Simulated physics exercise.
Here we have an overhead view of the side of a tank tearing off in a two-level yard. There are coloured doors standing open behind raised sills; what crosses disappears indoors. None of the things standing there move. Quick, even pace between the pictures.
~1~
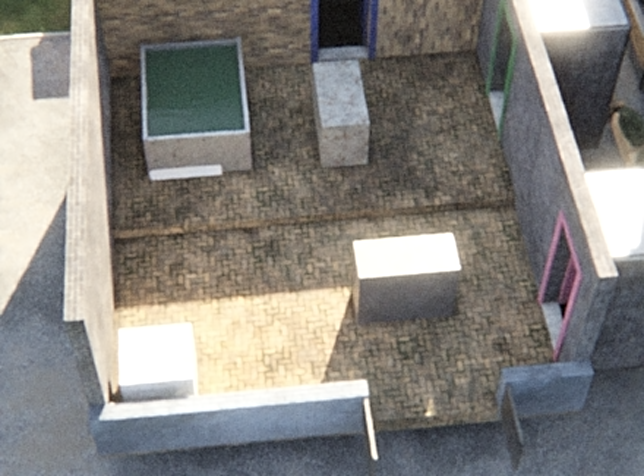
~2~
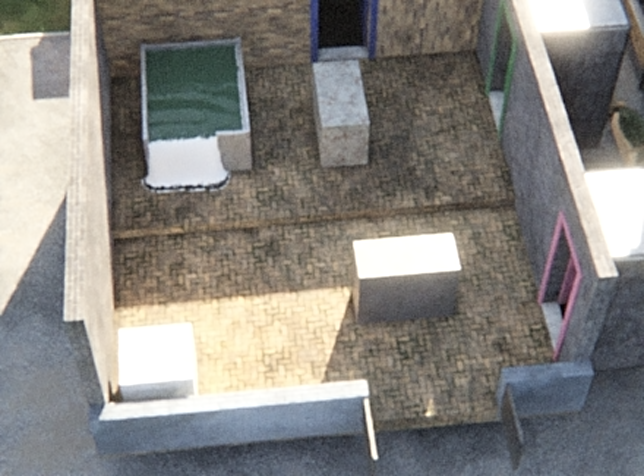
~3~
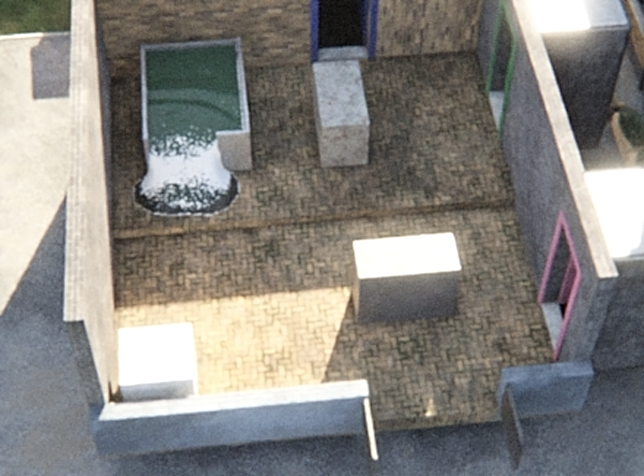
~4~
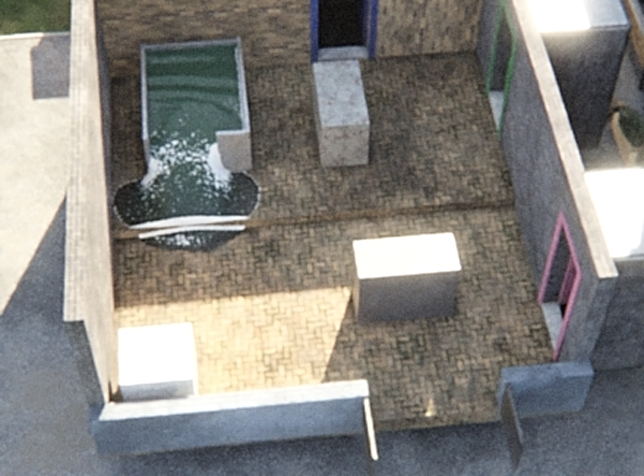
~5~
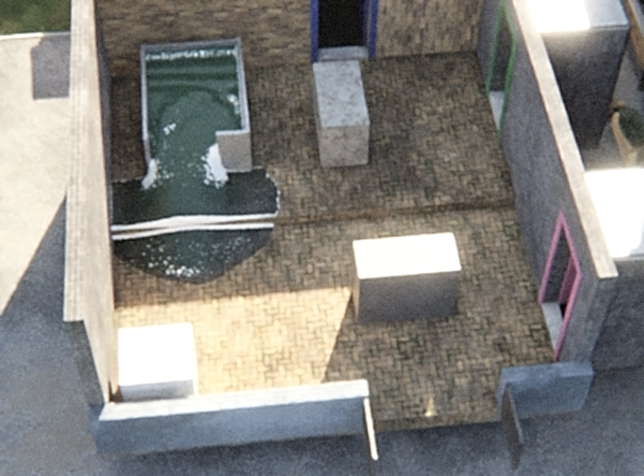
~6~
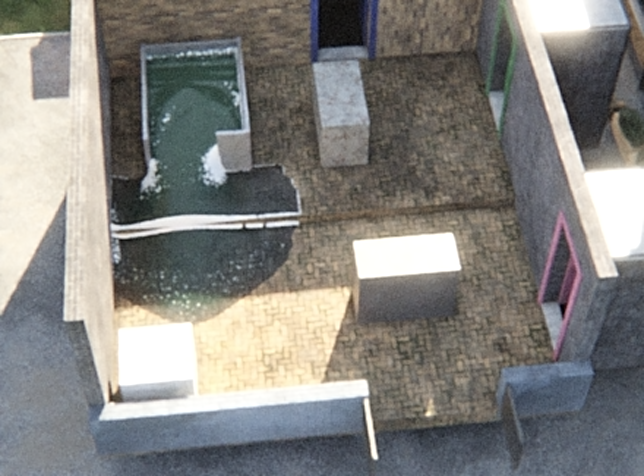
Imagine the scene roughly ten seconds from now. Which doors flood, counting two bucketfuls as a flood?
My prediction: The pink door will be over the limit; the blue door will be within bounds; the green door will be within bounds.
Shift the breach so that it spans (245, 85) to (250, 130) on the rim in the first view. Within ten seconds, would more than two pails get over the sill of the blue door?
Result: Blue door goes past the limit.
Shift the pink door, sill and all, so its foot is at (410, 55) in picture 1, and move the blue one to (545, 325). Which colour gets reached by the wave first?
That's the one in blue.
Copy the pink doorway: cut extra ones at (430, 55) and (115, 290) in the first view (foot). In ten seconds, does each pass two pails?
Taken in sequence: Not exceeded, then exceeded.
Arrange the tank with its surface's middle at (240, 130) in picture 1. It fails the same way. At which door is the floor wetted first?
I'd go with the pink one.
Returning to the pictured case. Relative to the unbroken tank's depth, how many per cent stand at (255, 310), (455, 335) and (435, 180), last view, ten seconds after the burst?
The depth comes out near 12, 10 and 0 per cent.
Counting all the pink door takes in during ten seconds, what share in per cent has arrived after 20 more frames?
Some 0 per cent.
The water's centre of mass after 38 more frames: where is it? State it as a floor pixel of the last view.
At roughly (279, 273).
A moment on, water covers 30 % of the floor; the pink door not reached, the blue door not reached, the green door not reached.
Next, water covers 35 % of the floor; the pink door not reached, the blue door not reached, the green door not reached.
Then, water covers 45 % of the floor; the pink door not reached, the blue door not reached, the green door not reached.
Later, water covers 60 % of the floor; the pink door over two buckets in, the blue door not reached, the green door not reached.
In the end, water covers 65 % of the floor; the pink door far over two buckets in, the blue door not reached, the green door not reached.
